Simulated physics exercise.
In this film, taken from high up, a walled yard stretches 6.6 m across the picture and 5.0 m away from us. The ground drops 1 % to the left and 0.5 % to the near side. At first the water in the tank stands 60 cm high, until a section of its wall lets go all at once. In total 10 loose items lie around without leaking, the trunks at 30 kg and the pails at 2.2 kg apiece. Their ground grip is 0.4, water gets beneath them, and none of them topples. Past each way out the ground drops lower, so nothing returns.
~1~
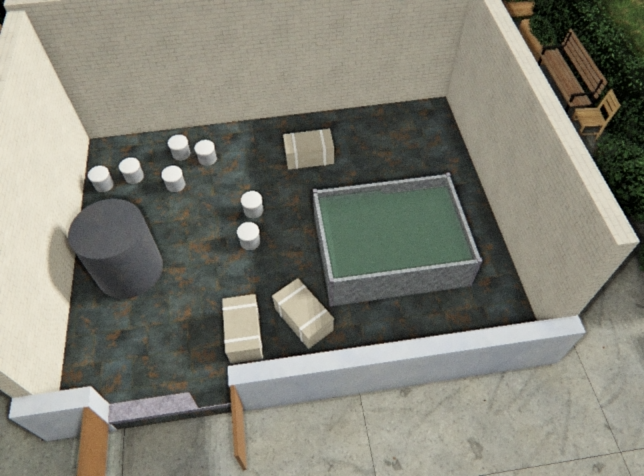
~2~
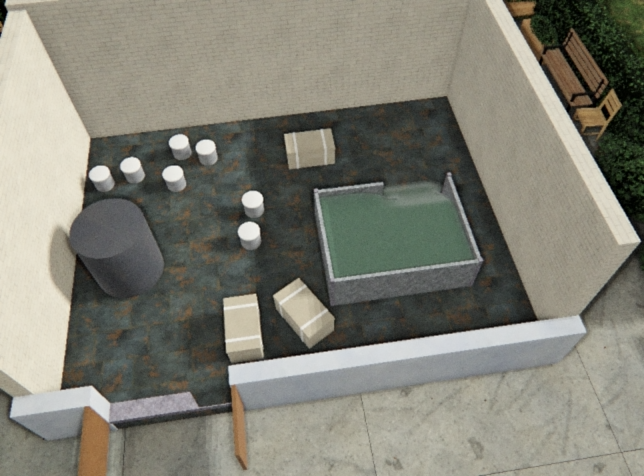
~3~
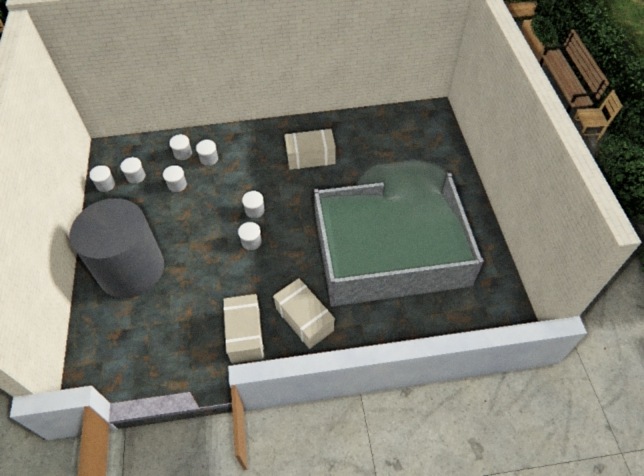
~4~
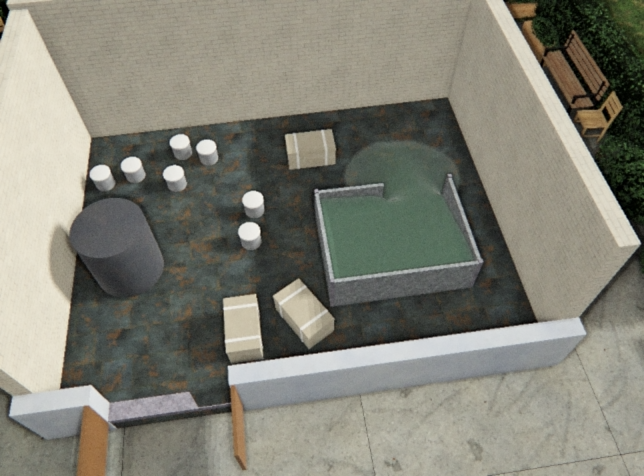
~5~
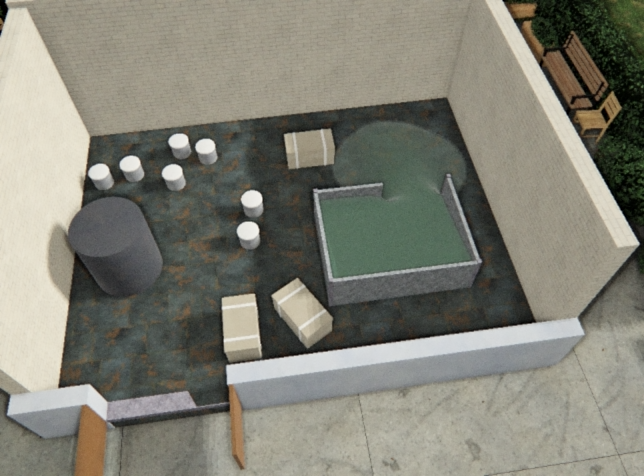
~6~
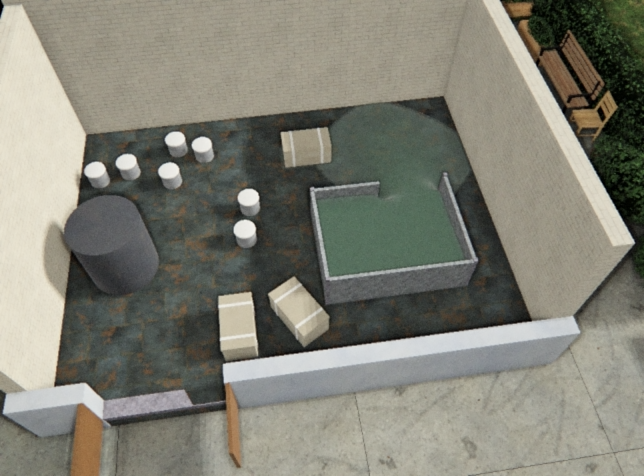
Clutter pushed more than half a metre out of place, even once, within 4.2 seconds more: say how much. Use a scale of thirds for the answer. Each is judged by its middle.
On that scale: One to two thirds.
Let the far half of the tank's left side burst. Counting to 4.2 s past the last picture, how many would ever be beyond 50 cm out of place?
In that case the number is 7.
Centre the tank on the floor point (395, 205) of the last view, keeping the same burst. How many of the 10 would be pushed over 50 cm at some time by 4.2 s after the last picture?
The count would be 6.
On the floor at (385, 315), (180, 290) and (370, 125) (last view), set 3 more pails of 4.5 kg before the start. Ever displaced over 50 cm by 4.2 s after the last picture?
One after another they come out inside the limit, inside the limit, above it.
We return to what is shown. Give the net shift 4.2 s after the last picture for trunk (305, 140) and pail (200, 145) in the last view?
Taking them in turn, I get 80 cm for the first and 250 cm for the second.
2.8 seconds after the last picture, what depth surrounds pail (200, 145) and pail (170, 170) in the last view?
Roughly 4 and 2 cm.
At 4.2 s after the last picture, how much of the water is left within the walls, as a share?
Around 100 per cent of the water is still in there.
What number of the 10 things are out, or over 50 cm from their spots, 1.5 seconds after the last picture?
Answer: 0.
Then, 0.4 s after the last picture 0 of 10 are over 50 cm from their spots; 0 afloat.
Then, 1.5 s after the last picture 0 of 10 are over 50 cm from their spots; 0 afloat.
Then, 2.8 s after the last picture 3 of 10 are over 50 cm from their spots; 2 afloat.
Then, 4.2 s after the last picture 6 of 10 are over 50 cm from their spots, and 6 have been at some point; 5 afloat.
